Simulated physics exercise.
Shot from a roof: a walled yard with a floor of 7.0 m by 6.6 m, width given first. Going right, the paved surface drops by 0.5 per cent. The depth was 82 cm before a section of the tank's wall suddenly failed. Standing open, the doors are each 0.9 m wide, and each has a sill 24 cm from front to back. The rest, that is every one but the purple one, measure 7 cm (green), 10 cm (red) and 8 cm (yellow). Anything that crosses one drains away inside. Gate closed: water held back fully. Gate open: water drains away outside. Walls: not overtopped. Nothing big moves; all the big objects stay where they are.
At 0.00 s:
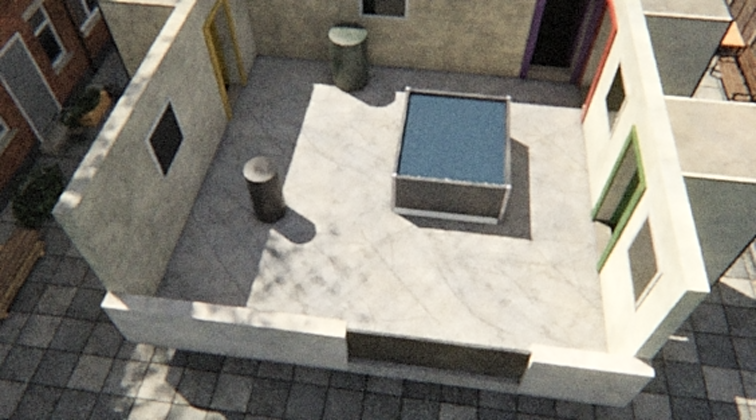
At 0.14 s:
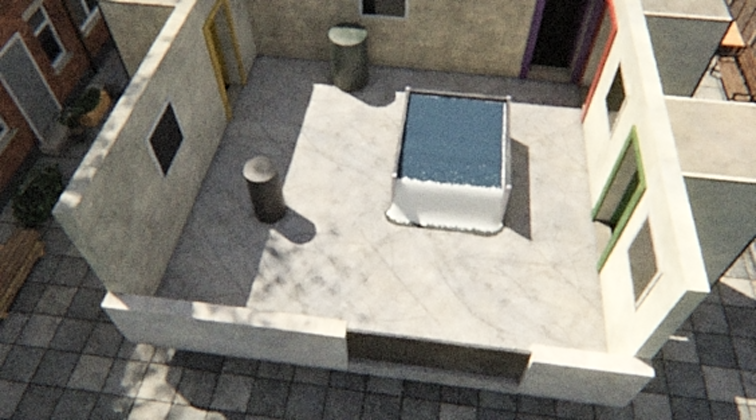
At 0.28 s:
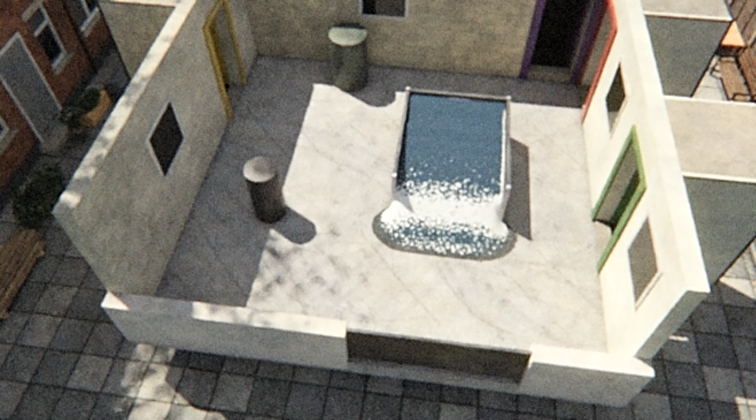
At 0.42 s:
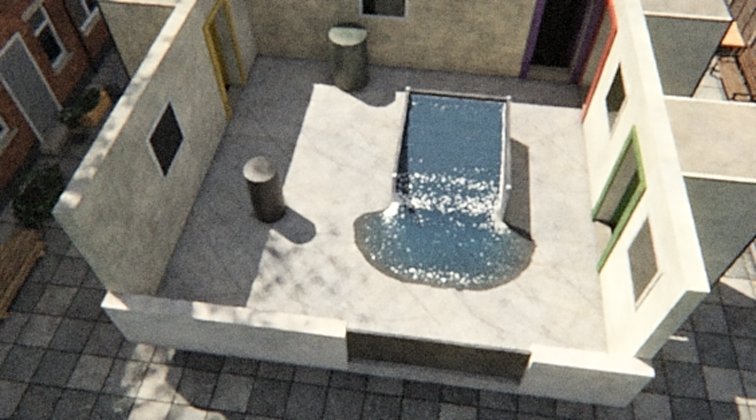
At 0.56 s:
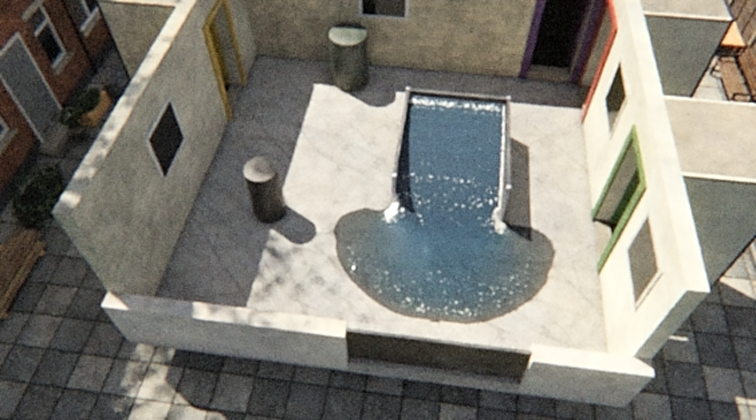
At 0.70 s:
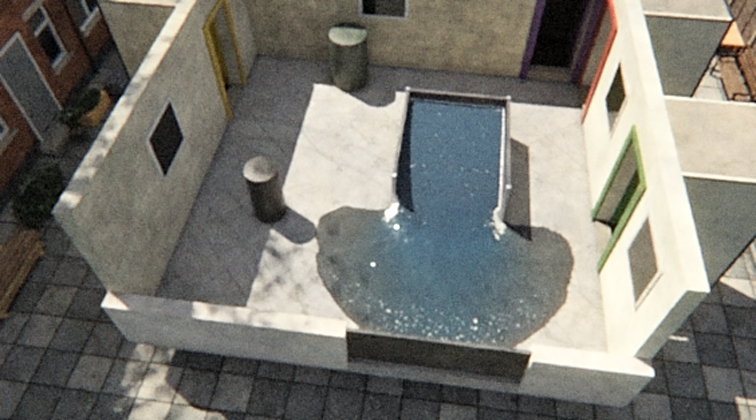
A pale walled yard, seen from a fixed high viewpoint above, holds a square tank of still blue water right of centre, two dark cylinders to its left, and yellow, purple, red and green openings around the walls. The tank's near side gives way and white, foaming water bursts out. The water spreads toward the viewer across the pale floor in a widening, rounded blue pool that reaches the low front wall.
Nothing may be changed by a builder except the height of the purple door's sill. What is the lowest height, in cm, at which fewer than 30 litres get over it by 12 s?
16 cm.
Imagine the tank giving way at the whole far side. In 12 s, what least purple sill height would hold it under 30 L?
About 21 centimetres.
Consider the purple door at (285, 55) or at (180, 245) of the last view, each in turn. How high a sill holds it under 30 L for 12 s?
First place around 9.0 cm, second around 14.0 cm.
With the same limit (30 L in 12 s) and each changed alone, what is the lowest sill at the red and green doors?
You'd want some 11.5 cm at red and some 7.0 cm at green.
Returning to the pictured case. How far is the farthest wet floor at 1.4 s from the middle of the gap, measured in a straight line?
The front is some 3.8 m out.
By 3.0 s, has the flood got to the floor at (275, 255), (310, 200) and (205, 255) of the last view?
In the order asked: Soaked, untouched, soaked.
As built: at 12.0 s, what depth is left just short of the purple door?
Some 8.5 cm.
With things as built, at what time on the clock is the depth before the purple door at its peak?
About 5.0 seconds.
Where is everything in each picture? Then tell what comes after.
In the first frame, still water, 82 cm deep, in the tank at (454, 138); the purple door at (559, 40) is dry.
In the second frame, the front is at (397, 222), 0.3 m from the gap at (448, 202); 0.5 m2 of floor is wet, 82 cm left at the back.
In the third frame, water pours out at (447, 205) and has run 0.8 m, to (414, 250); about 14 cm deep outside, 82 cm at the back.
In the fourth frame, the front is at (400, 276), 1.4 m from the gap at (447, 206); 3.3 m2 of floor is wet, 79 cm left at the back.
In the fifth frame, water pours out at (447, 207) and has run 2.0 m, to (399, 309); about 9 cm deep outside, 71 cm at the back.
In the sixth frame, the front is at a hidden place, 2.6 m from the gap at (447, 207); 7.9 m2 of floor is wet, 70 cm left at the back; 4.1 m in a straight line remain to the purple door at (559, 40).
After 1.4 s water covers 30 % of the floor, deepest (46 cm) near (426, 357); it has not reached the purple door.
After 3.0 s water covers 40 % of the floor, deepest (38 cm) near (602, 380); it has not reached the purple door.
After 12.0 s water covers 100 % of the floor, deepest (10 cm) near (303, 66); 9 cm at the purple door, 19 litres in over its 17 cm sill.
At the purple door as built, the water arrived by 4.3 s and peaked near 23 cm at 5.0 s.
With a sill of 13 cm, 59 litres would have come in within the 12 s; with 17.5 cm, 16 litres. So under 30 litres takes about 16 cm.
